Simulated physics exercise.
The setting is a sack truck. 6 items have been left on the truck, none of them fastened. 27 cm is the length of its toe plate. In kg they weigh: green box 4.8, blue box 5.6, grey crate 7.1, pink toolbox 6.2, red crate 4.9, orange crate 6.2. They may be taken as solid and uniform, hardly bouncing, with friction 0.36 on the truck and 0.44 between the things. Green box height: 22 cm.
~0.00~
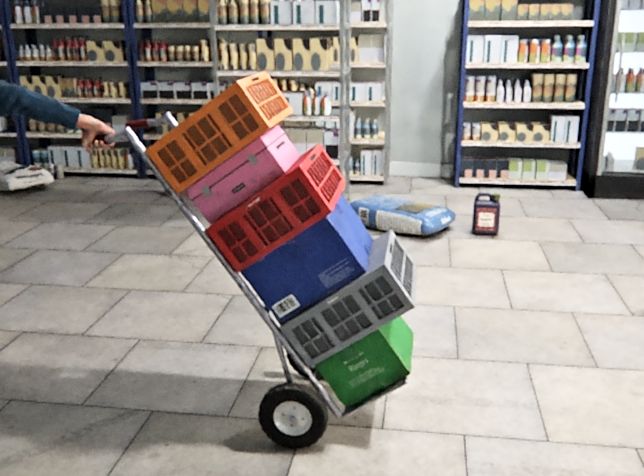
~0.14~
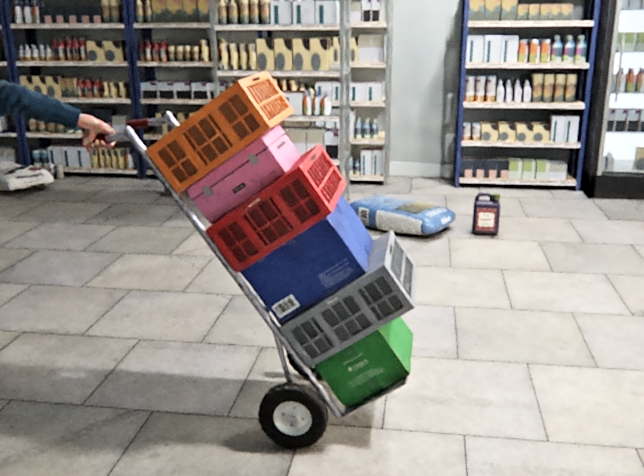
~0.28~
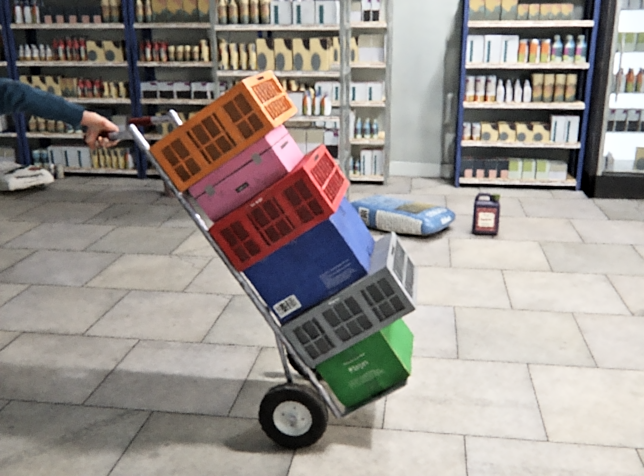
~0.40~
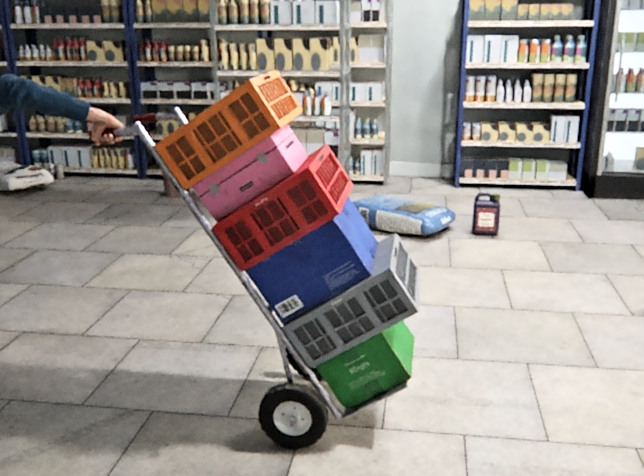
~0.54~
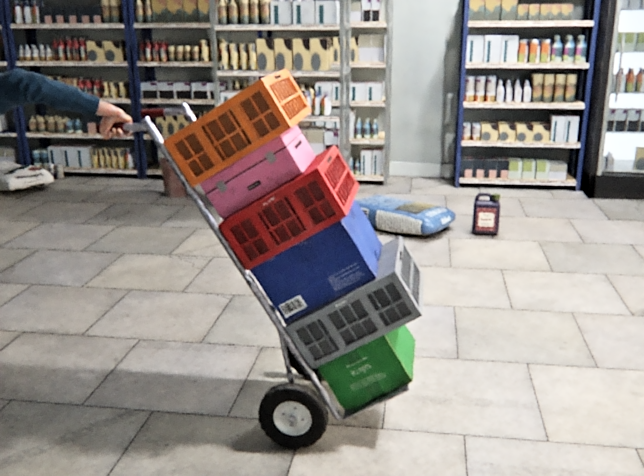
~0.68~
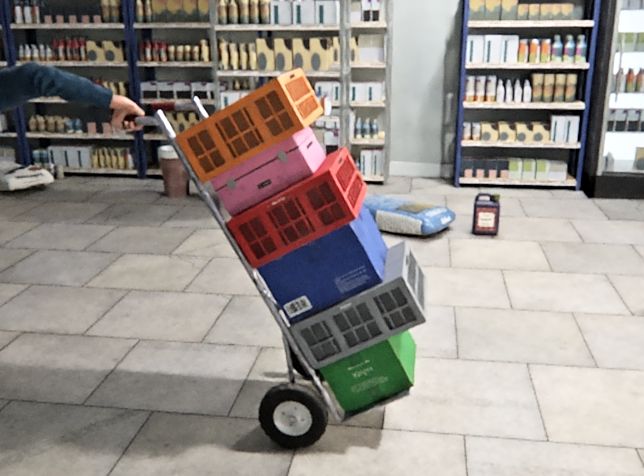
A hand gripping a sack truck stacked with six colourful crates and boxes, gradually raising it slightly toward upright in a store aisle.
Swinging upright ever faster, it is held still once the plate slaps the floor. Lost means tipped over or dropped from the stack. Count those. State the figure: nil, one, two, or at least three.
The figure is at least three.
Around 1.88 s, truck upright; blue box tipped 10° against what carries it near (415, 286); green box tipped 10° against what carries it near (383, 383); orange crate tipped 10° against what carries it.
Around 2.38 s, truck upright; pink toolbox, red crate and orange crate now dropped from the stack; blue box tipped 37° against what carries it near (482, 305); green box tipped 37° against what carries it near (401, 376).
Around 2.58 s, truck upright; blue box and grey crate now dropped from the stack; green box tipped 64° against what carries it near (424, 377).
Around 2.88 s, truck upright; green box on its side near (443, 386).
Finally (3.7 s), dropped from the stack, blue box, grey crate, pink toolbox, red crate and orange crate; on their side or leaning hard on the truck, green box. In the last view, green box near (443, 386), blue box near (634, 383).
